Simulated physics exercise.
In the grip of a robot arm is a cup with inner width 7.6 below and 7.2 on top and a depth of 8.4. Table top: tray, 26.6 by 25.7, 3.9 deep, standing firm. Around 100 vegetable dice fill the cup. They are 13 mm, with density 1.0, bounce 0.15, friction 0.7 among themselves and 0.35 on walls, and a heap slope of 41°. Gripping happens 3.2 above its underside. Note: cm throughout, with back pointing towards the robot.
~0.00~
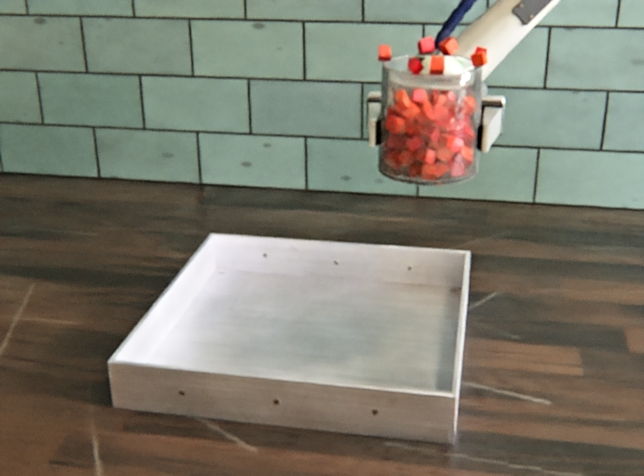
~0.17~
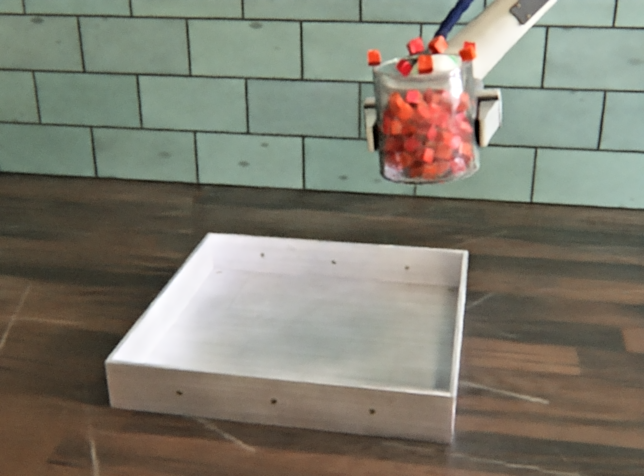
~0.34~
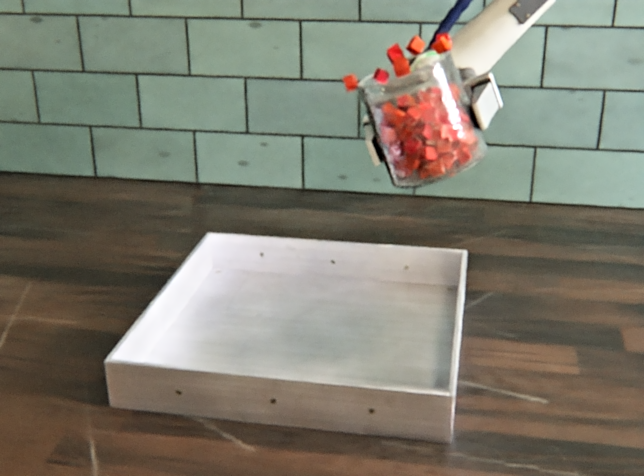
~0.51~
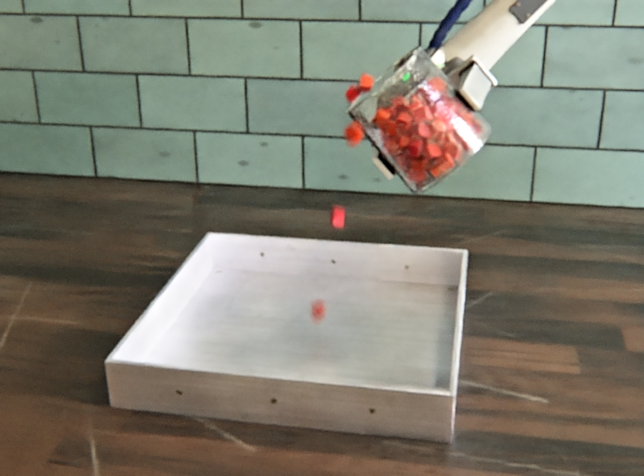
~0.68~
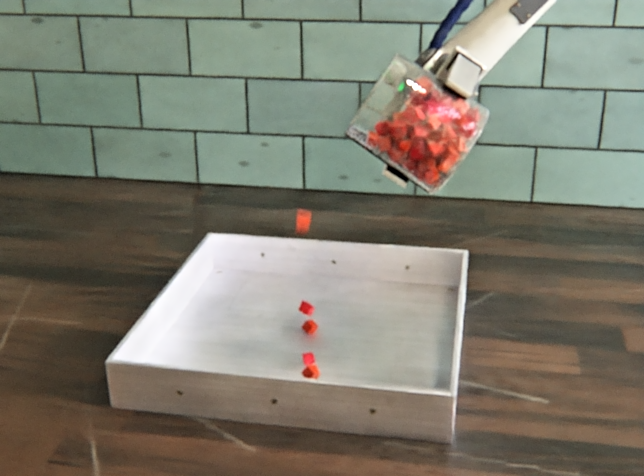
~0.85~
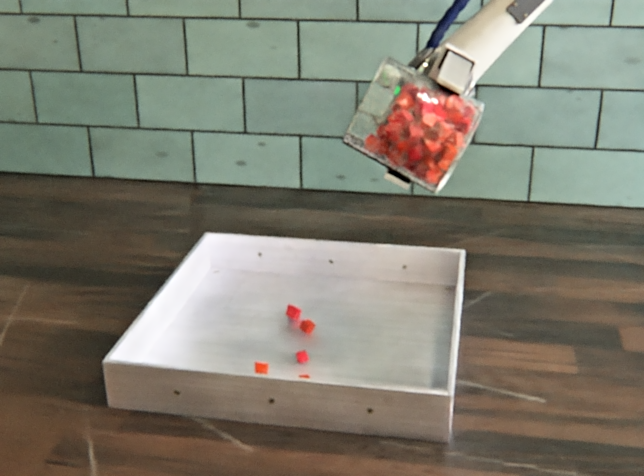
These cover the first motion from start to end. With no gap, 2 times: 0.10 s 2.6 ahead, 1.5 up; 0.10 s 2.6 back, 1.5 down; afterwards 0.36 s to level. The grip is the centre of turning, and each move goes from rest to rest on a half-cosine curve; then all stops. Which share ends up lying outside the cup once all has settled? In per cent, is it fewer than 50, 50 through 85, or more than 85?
Fewer than 50 per cent.
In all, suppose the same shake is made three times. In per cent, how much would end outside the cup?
Near 30 per cent.
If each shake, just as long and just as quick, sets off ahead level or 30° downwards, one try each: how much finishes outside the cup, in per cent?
First try about 15 %, second try about 5 %.
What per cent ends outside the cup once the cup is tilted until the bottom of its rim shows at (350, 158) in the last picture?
I'd say close to 50 per cent.
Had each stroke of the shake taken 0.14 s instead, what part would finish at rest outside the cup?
5 %.
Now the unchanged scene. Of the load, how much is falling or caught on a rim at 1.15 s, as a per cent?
Roughly 3 percent.
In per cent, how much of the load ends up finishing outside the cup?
Roughly 25 per cent.
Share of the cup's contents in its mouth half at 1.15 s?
About 45 percent.
After 1.15 s, tilted 64° forward, highest piece 23 above the table; 93 in the cup, 6 in the tray, 3 in flight or on a rim.
After 1.46 s, tilted 24° forward, highest piece 24 above the table; 78 in the cup, 23 in the tray, 1 in flight or on a rim.
After 1.81 s, level, highest piece 24 above the table; 78 in the cup, 24 in the tray.
After 2.86 s, level, highest piece 24 above the table; 78 in the cup, 24 in the tray.
At rest, 78 in the cup, 24 in the tray. That is 24 % outside the cup.
